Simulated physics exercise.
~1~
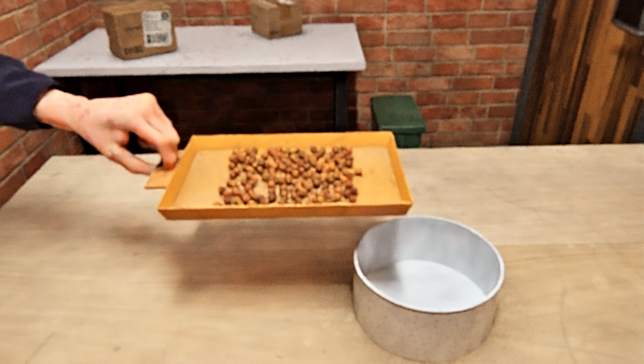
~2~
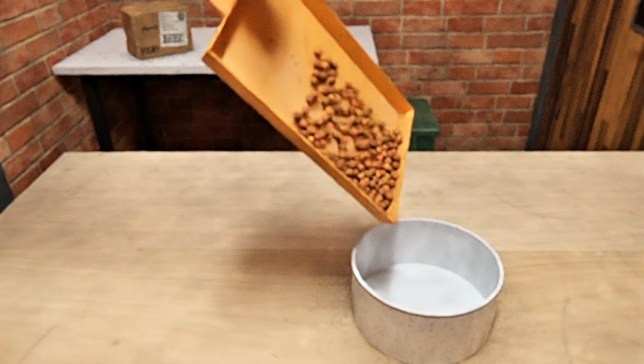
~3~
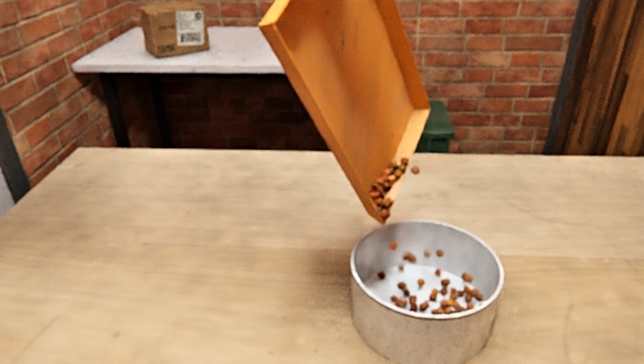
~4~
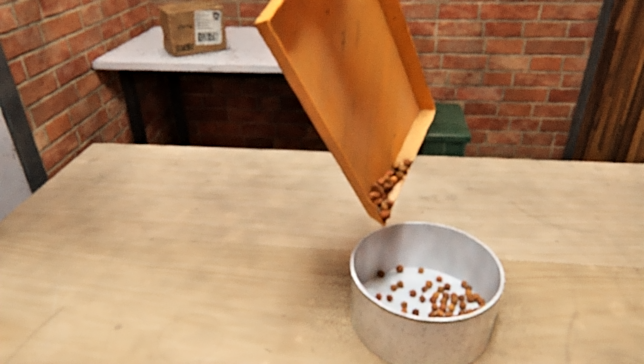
Orange tray of small brown balls, first held by a hand, tilting steeply and spilling many into a round metal pot, some staying in its corner.
